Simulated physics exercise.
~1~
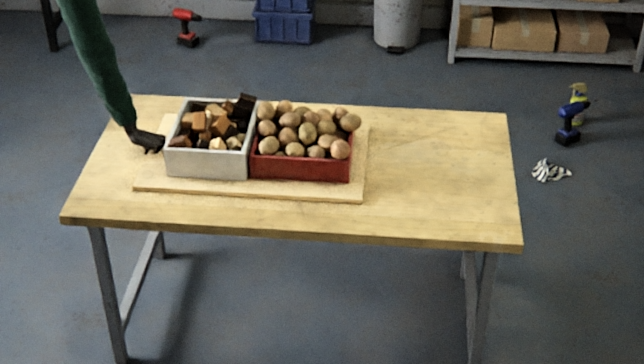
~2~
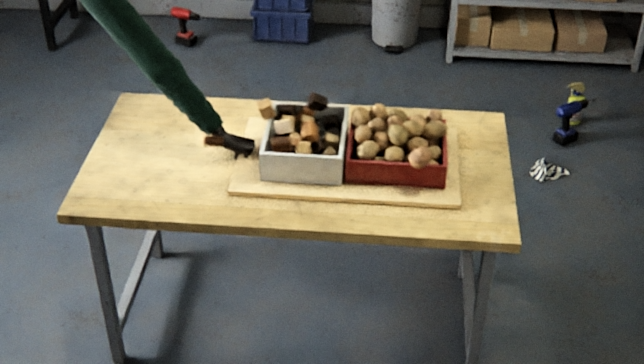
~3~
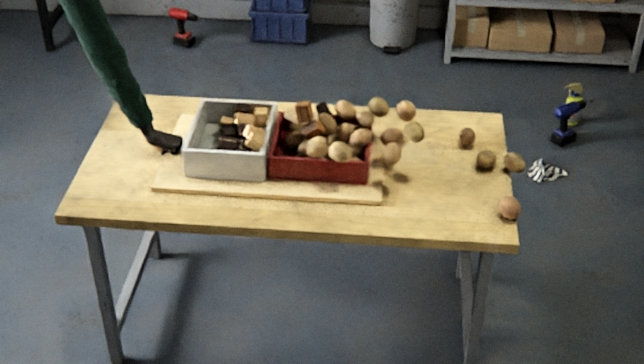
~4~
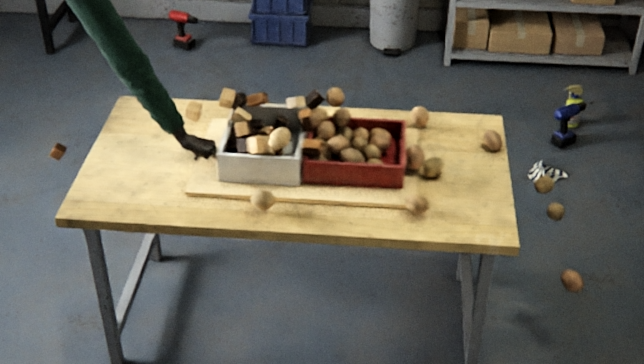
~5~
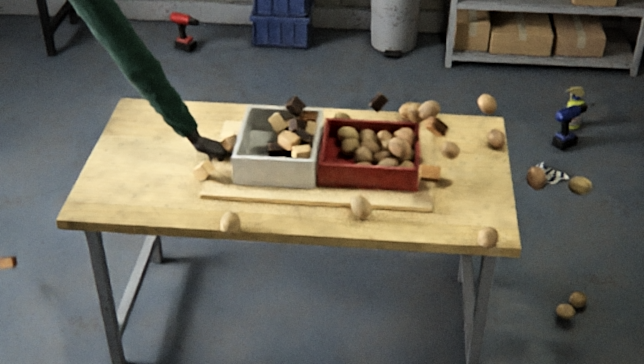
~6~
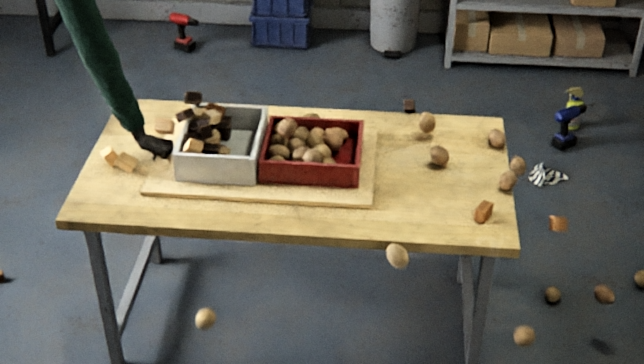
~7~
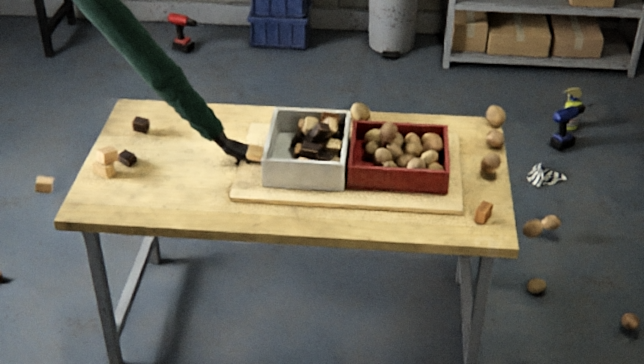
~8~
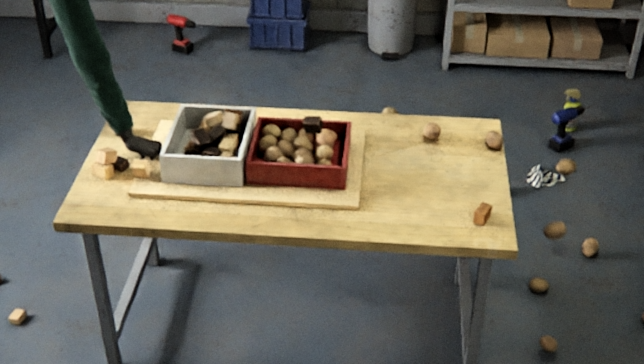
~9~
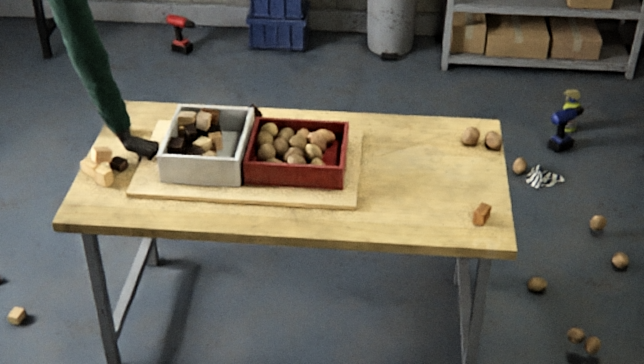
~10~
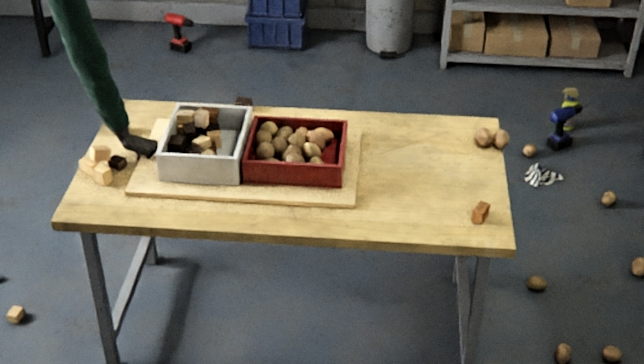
At the start, a board holding a white basket of wooden blocks and a red basket of round, potato-like pieces rests on a wooden table, with a dark-tipped green arm at its left. The arm moves the board right, then back left, and round pieces fly from the red basket toward the table's right edge. On the second trip, more pieces and some blocks spill, several dropping to the floor. A third swing right and back leaves blocks scattered at the left. Finally the board sits still at the left, both baskets still partly filled.
